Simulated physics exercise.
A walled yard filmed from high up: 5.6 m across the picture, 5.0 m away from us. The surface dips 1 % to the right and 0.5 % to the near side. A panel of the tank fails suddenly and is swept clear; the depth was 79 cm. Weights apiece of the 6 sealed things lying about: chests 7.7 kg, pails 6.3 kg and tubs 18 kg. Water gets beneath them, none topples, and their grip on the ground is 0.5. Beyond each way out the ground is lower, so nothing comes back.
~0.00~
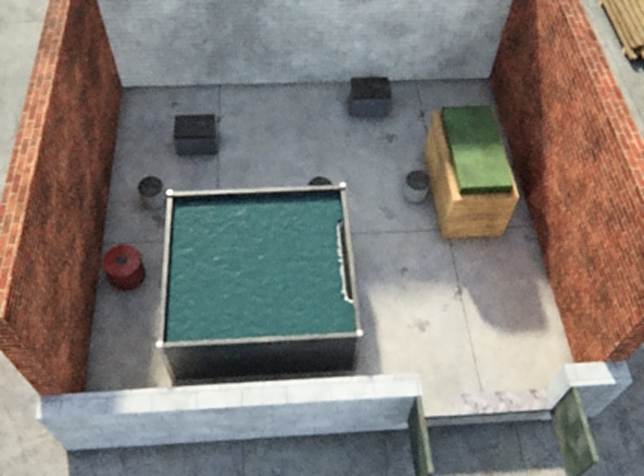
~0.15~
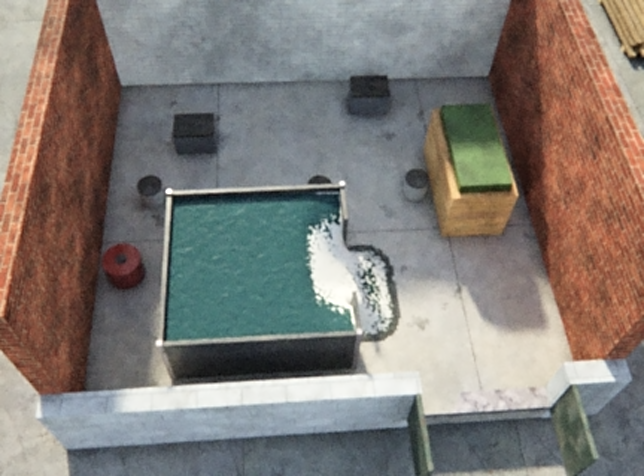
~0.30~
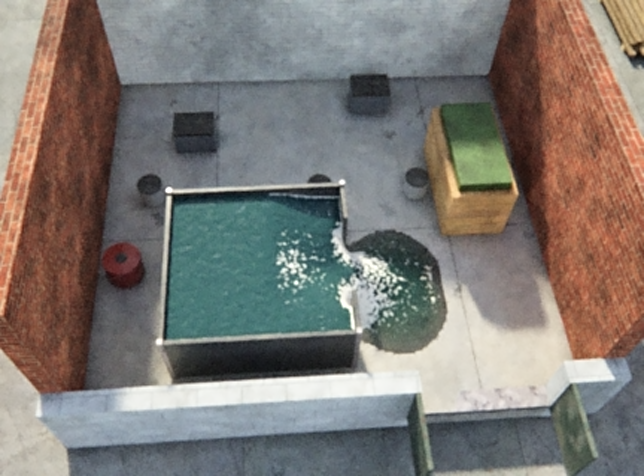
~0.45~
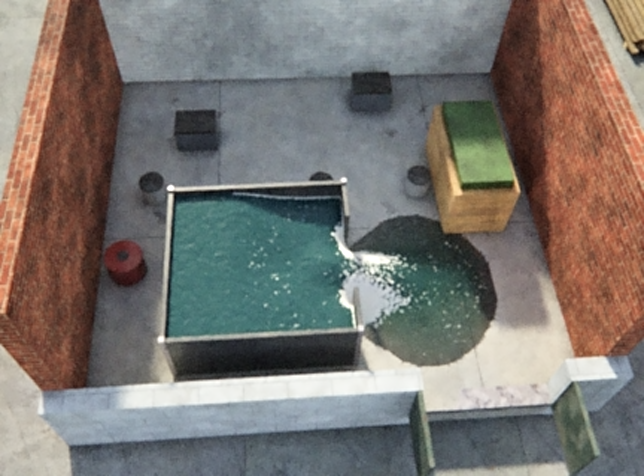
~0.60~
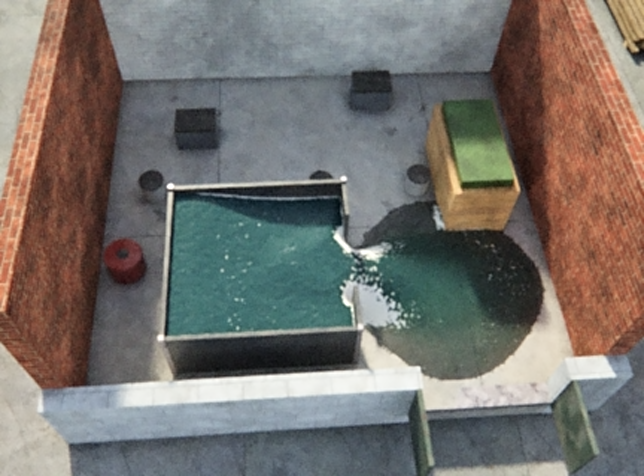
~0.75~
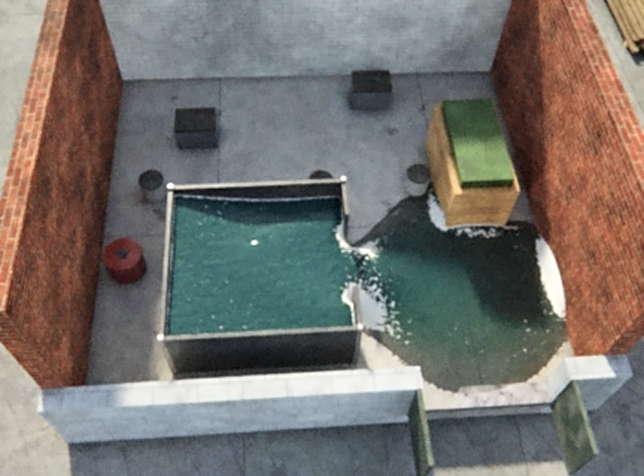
A walled concrete yard, with red brick sides and a pale back wall, is seen from high above by a camera that barely shifts. A square tank of green water stands left of centre, with a red tub to its left, dark blocks and grey pails behind, and a green-topped wooden box at right. Water bursts through the tank's right side, foaming white, and spreads in a widening dark pool to the box and right wall.
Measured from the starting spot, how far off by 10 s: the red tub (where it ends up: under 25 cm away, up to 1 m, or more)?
Red tub stays put.
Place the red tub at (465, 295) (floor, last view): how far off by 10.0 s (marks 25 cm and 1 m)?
It travels far.
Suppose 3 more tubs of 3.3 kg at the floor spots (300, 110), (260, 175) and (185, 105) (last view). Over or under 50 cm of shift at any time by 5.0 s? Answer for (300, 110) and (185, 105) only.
In that order: Over, under.
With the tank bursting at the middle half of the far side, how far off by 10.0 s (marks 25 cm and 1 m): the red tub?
Then the red tub travels far.
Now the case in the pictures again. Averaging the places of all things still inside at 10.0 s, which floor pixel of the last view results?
Near (217, 219).
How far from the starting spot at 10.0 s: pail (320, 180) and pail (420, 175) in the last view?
In turn: 5 cm, 100 cm.
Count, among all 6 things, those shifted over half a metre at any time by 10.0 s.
That makes 4.
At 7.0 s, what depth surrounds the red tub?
Roughly 4 cm.
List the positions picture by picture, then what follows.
In the first frame, the red tub at (121, 260) rests on the ground; 3.8 m2 under water; 0 of 6 have shifted.
In the second frame, the red tub at (121, 259), on the bottom; water covers 4.5 m2; 0 of 6 have shifted.
In the third frame, the red tub at (121, 258), on the bottom; water covers 5.4 m2; 0 of 6 have shifted.
In the fourth frame, the red tub at (122, 256) rests on the ground; 6.7 m2 under water; 0 of 6 have shifted.
In the fifth frame, the red tub at (122, 254) rests on the ground; water covers 7.9 m2; 0 of 6 have shifted.
In the sixth frame, the red tub at (122, 254), on the bottom; water covers 8.9 m2; 0 of 6 have shifted.
After 2.0 s the red tub is near (122, 254), 0.0 m from its start, aground; 0 of 6 are out; 0 afloat.
After 4.5 s the red tub is near (122, 254), 0.0 m from its start, aground; 0 of 6 are out; 1 afloat.
After 7.0 s the red tub is near (122, 254), 0.0 m from its start, aground; 0 of 6 are out; 2 afloat.
After 10.0 s the red tub is near (122, 254), 0.0 m from its start, aground; 0 of 6 are out; 3 afloat.
